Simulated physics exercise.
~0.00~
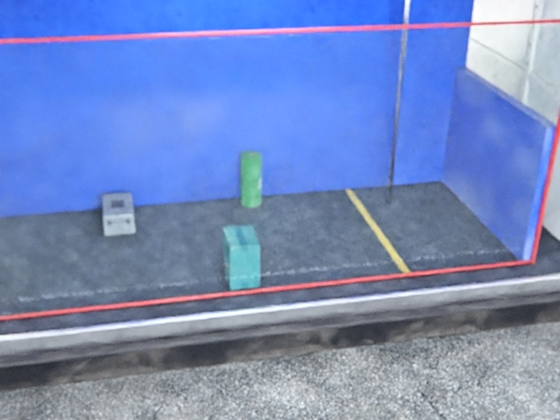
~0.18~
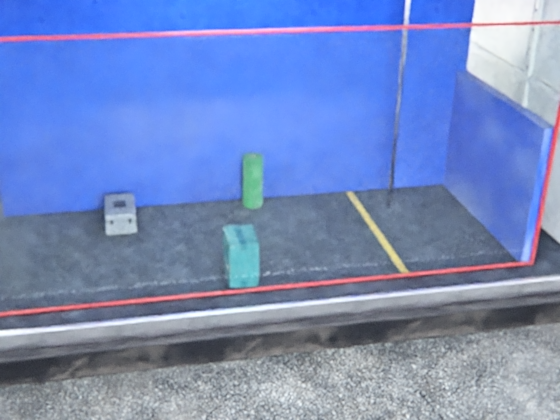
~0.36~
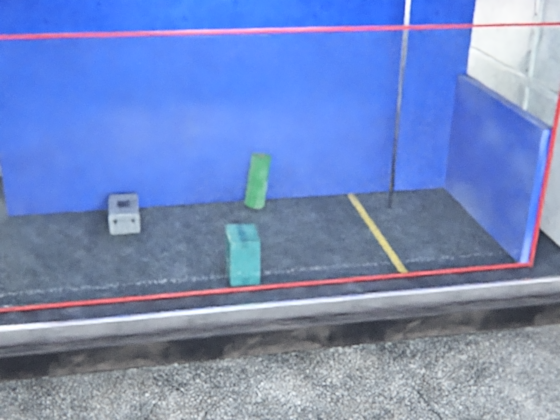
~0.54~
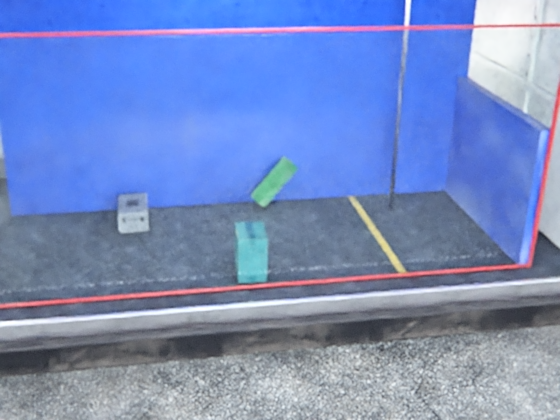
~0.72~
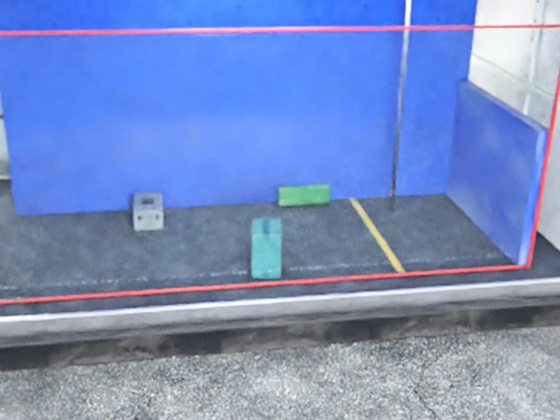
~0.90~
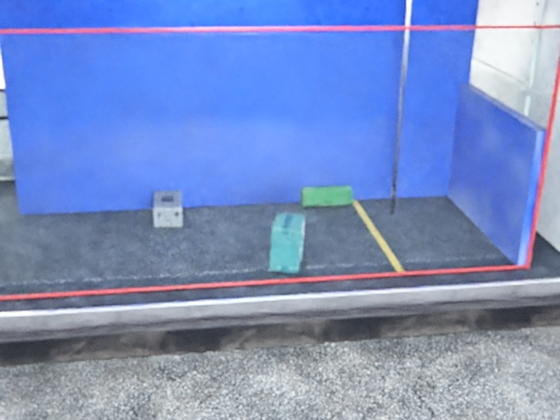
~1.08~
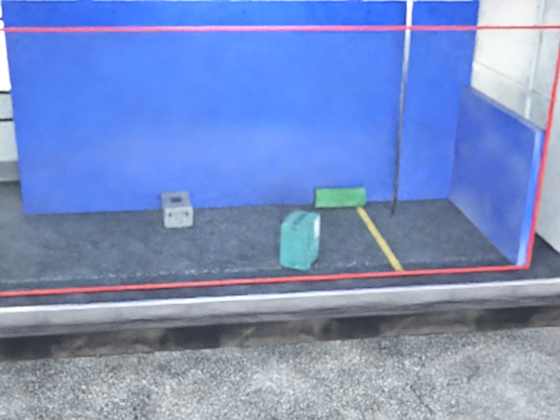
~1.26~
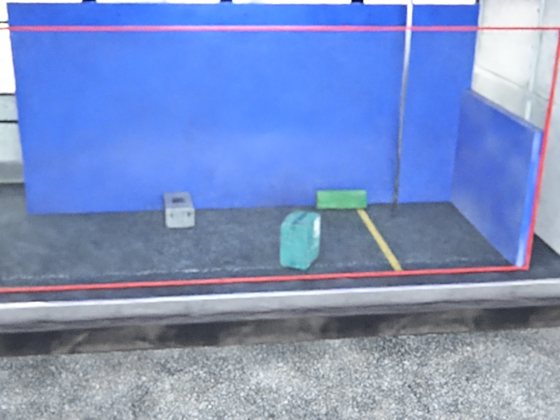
In this clip, a green roll, a teal pack and a grey toolbox stand on a dark floor before a blue wall. The roll tips over to the right onto its side, all three slide right, and they come to rest short of the yellow line.
